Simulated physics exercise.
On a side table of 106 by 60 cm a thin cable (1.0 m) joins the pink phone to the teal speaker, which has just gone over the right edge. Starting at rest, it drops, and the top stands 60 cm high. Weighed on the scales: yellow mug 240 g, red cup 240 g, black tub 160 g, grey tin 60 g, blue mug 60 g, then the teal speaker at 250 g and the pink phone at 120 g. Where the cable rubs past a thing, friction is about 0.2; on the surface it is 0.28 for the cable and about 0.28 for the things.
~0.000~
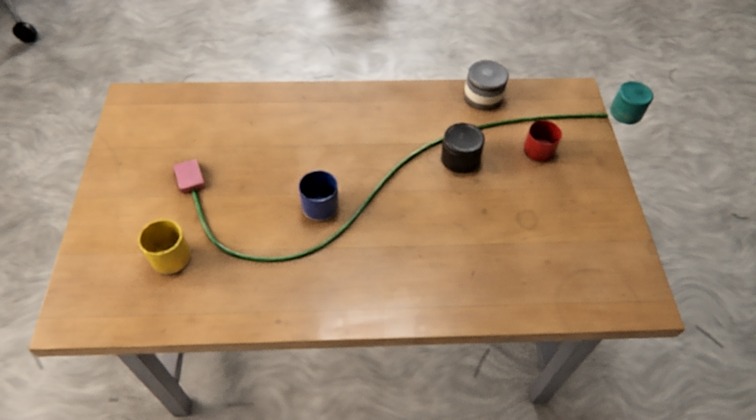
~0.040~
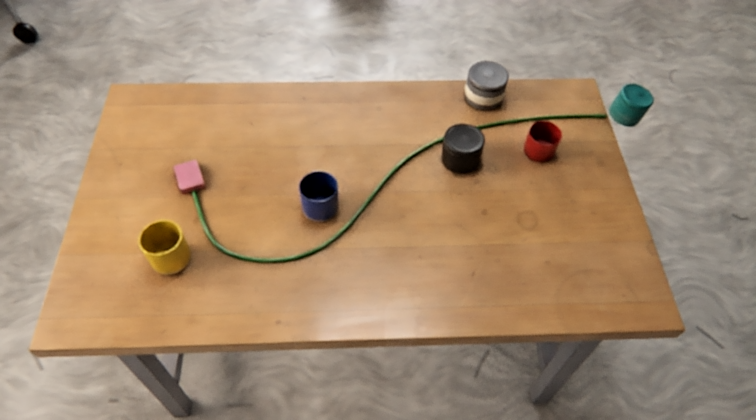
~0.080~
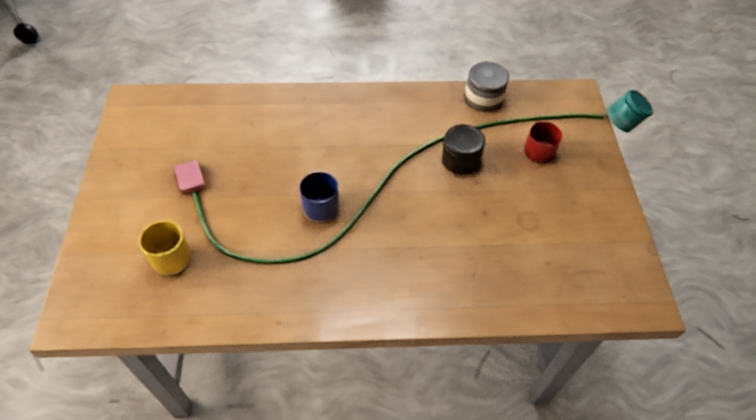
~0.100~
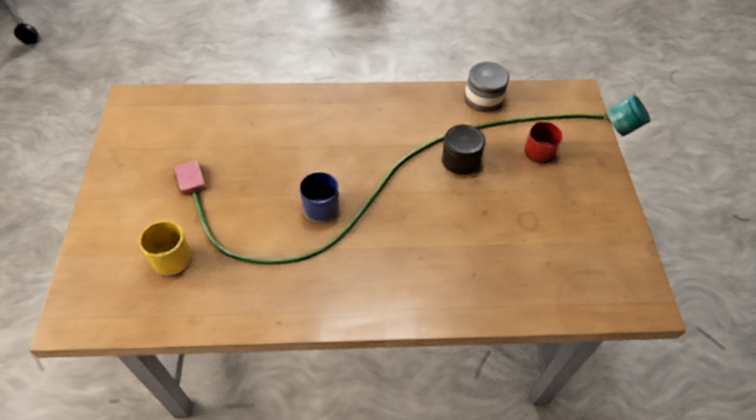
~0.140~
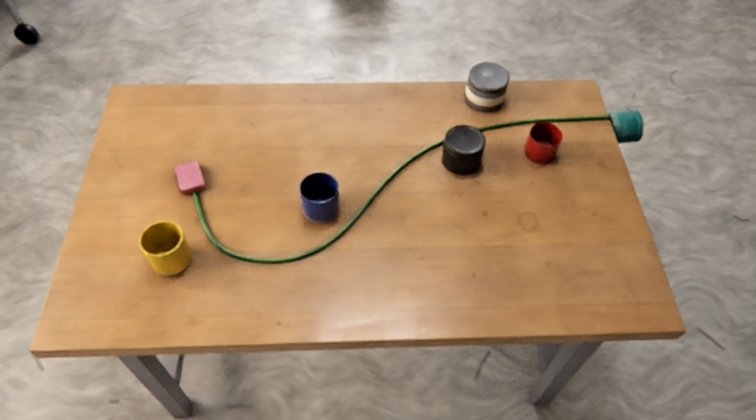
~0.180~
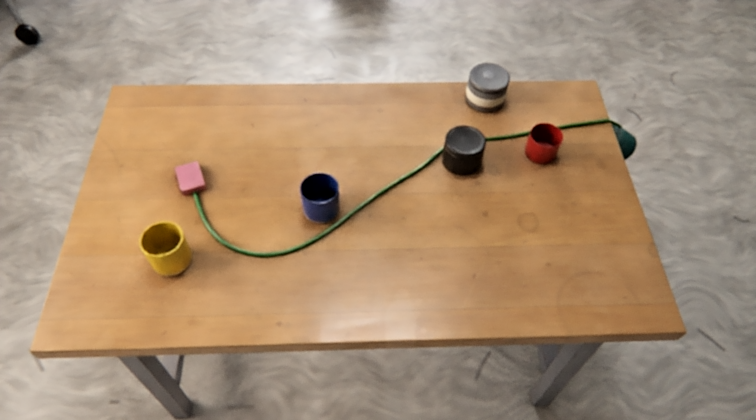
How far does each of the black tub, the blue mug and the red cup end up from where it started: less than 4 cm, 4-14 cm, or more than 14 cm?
The black tub covers a medium distance; the blue mug covers a big distance; the red cup covers a tiny distance.
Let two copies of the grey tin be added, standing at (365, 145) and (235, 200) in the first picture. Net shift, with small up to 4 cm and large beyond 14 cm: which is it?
First one: A slight shift; second one: A big shift.
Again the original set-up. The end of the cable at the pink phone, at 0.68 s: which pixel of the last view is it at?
Estimated pixel: (446, 175).
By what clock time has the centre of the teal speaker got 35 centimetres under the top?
At 0.38 s.
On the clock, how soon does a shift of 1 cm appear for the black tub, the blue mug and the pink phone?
Roughly: Black tub at 0.32 s, blue mug at 0.26 s, pink phone at 0.28 s.
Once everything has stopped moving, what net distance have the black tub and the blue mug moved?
Roughly: Black tub 10 cm, blue mug over the edge.
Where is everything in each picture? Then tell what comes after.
In the first frame, shows, black tub (465, 137); blue mug (318, 185); red cup (546, 132); cable runs through (563, 116) (388, 176) (317, 248) (211, 237).
In the second frame, shows, teal speaker (637, 94); cable runs through (561, 117) (388, 177) (211, 238).
In the third frame, shows, teal speaker (630, 111); cable runs through (559, 117) (387, 178) (211, 238).
In the fourth frame, shows, teal speaker (629, 116); cable runs through (559, 117) (387, 178) (211, 239).
In the fifth frame, shows, teal speaker (624, 127); cable runs through (565, 119) (390, 178) (212, 239).
In the sixth frame, shows, black tub (466, 140); blue mug (319, 188); red cup (547, 135); cable runs through (586, 123) (491, 139) (407, 176) (323, 235) (217, 237).
At 0.4 s, the cable's tail end at (301, 179); blue mug 25 cm off its start, black tub 1 cm off its start, pink phone 17 cm off its start.
At 0.7 s, the cable's tail end at (446, 175); blue mug over the edge, black tub 3 cm off its start, pink phone 46 cm off its start.
At 0.9 s, the cable's tail end at (447, 175); blue mug over the edge, black tub 10 cm off its start at (517, 137), pink phone 46 cm off its start at (432, 164).
At 1.2 s, the cable's tail end at (447, 175); blue mug over the edge, black tub 10 cm off its start, pink phone 46 cm off its start.
At 2.4 s, the cable's tail end at (447, 175); blue mug over the edge, black tub 10 cm off its start at (517, 137), red cup 1 cm off its start at (551, 134), pink phone 46 cm off its start at (432, 164).
